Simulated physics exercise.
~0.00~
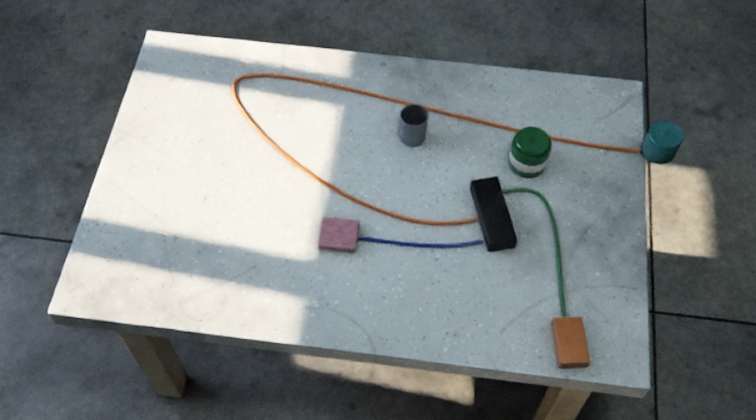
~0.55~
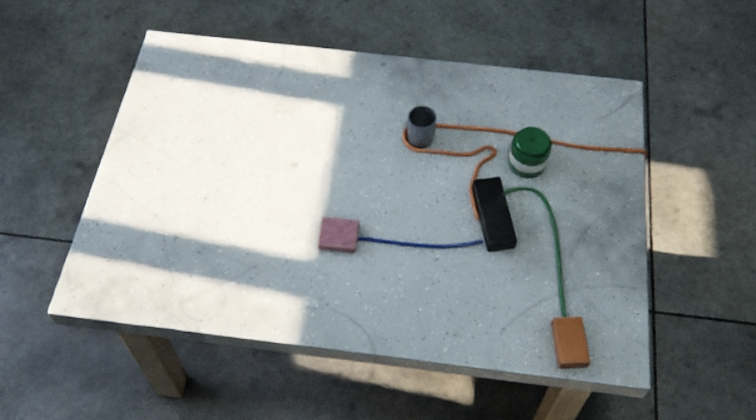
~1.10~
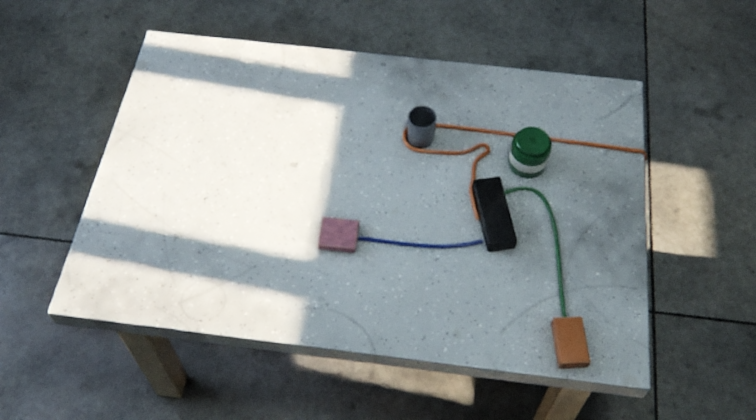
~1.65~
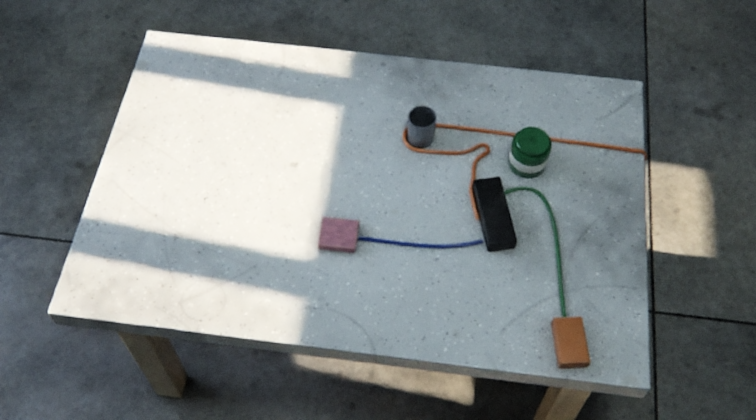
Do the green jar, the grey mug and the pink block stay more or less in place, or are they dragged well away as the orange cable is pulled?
All three stay more or less in place. The green jar and the pink block show no clear movement, and the grey mug shifts only slightly with the orange cable bent around it.
